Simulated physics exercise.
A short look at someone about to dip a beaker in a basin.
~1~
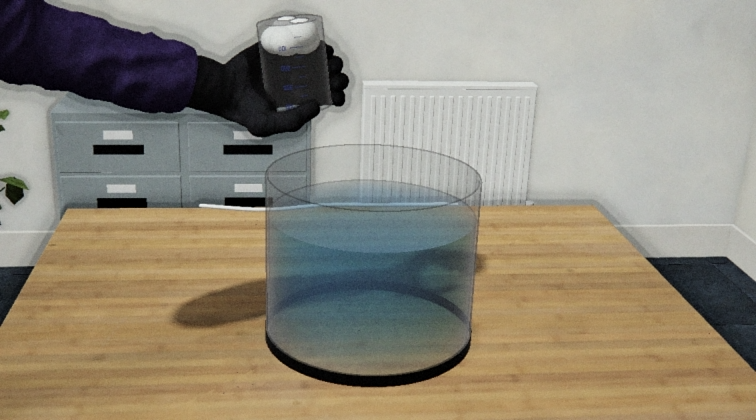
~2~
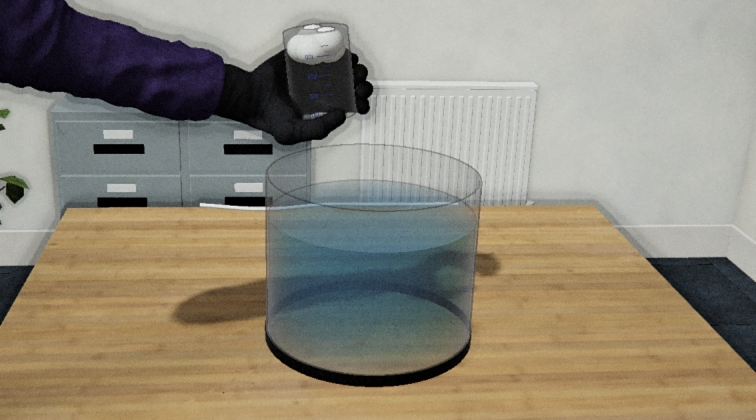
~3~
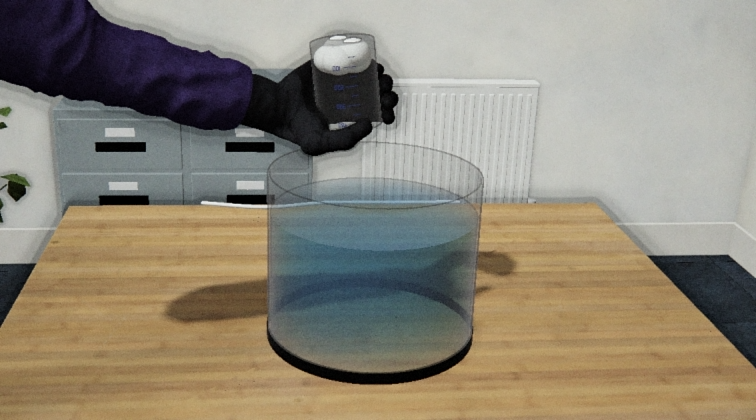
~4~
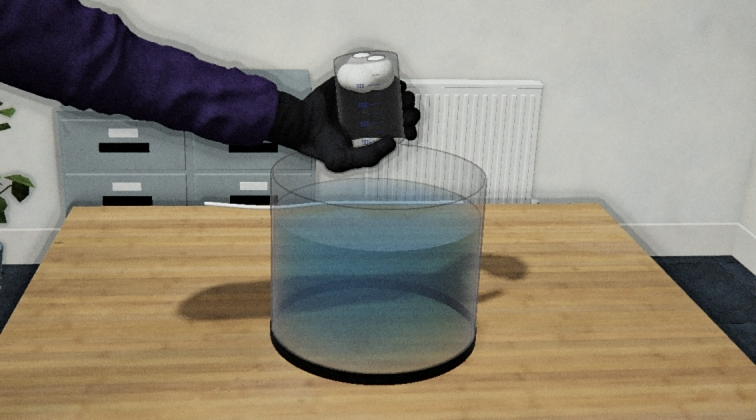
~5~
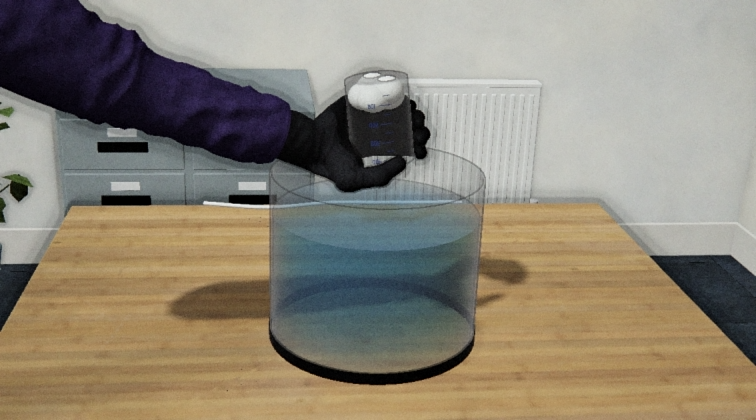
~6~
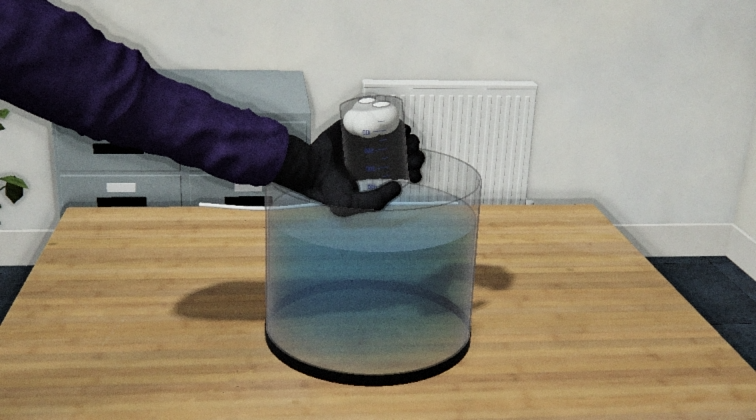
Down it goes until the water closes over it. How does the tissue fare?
Under the surface the tissue keeps dry.
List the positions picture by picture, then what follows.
Beaker (295, 65) mouth down; above the basin, in the first frame.
Beaker (320, 74) mouth down; tissue (317, 43); coming down, in the second frame.
Beaker (346, 84) mouth down; lower, in the third frame.
Beaker (369, 101) mouth down; tissue (367, 71); lower still, in the fourth frame.
Beaker (380, 120) mouth down; close to the surface, in the fifth frame.
Beaker (375, 145) mouth down; tissue (373, 116); just over the surface, in the sixth frame.
A moment on, the beaker enters the water.
Further on, air is trapped inside and holds the level down.
When it is over, the beaker is under, still full of air, and the tissue is dry.
